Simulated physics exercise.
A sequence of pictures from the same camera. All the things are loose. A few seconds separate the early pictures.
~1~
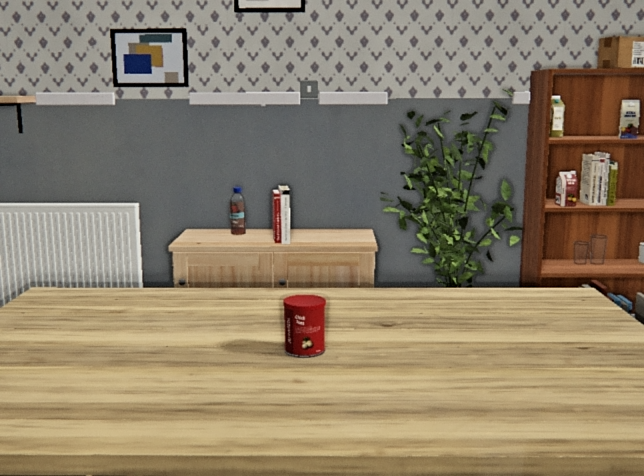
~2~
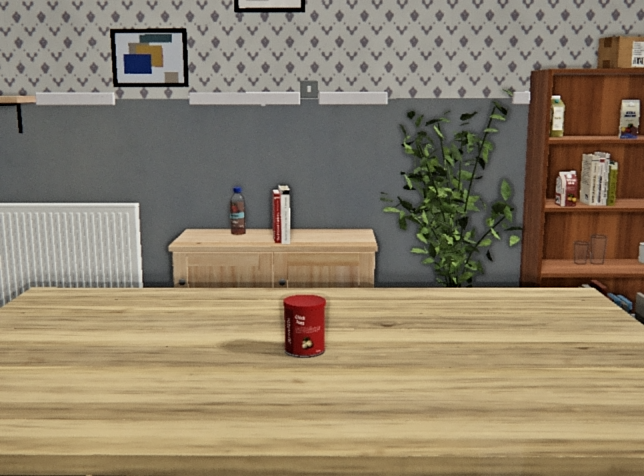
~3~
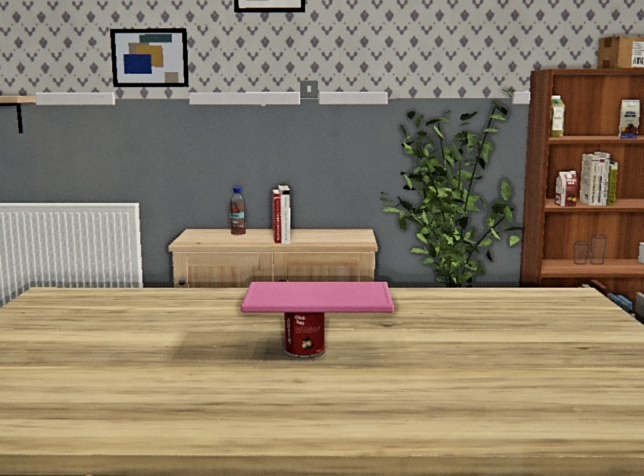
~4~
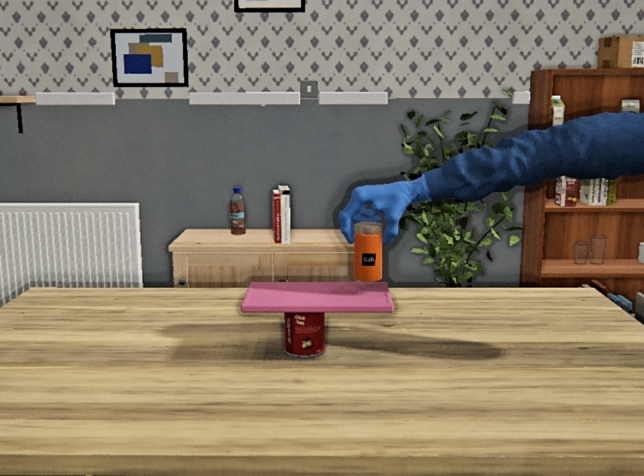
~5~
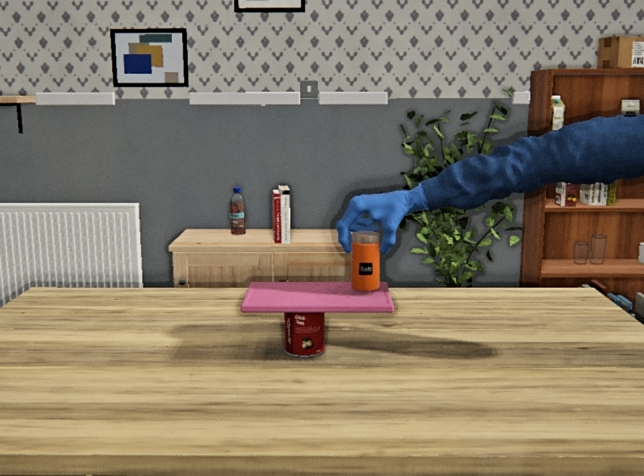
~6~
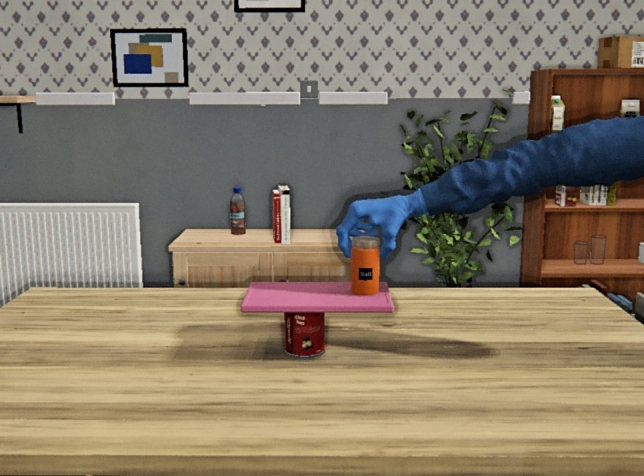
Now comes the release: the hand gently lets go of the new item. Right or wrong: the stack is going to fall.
Right, it falls.
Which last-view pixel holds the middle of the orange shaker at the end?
In the final view it sits at roughly (498, 339).
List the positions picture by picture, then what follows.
In the first picture, the last thing is not in view yet; red tin (305, 326).
In the second picture, the last thing is not in view yet; red tin (305, 326).
In the third picture, the last thing is not in view yet; red tin (305, 326).
The fourth picture shows still above its spot; orange shaker (368, 251); red tin (305, 326).
The fifth picture shows still above its spot; orange shaker (365, 260); red tin (305, 326).
The sixth picture shows in place under the hand; orange shaker (365, 266); red tin (305, 326).
Then, 0.50 s past the last view, orange shaker now fallen; pink lid rocked 47° from its first pose.
Then, 0.70 s past the last view, pink lid now fallen.
Then, 1.00 s past the last view, things are still on the move.
Finally, fallen, orange shaker and pink lid; red tin still in place. Final places as the last picture's camera would see them, orange shaker near (498, 339). The stack gives way.
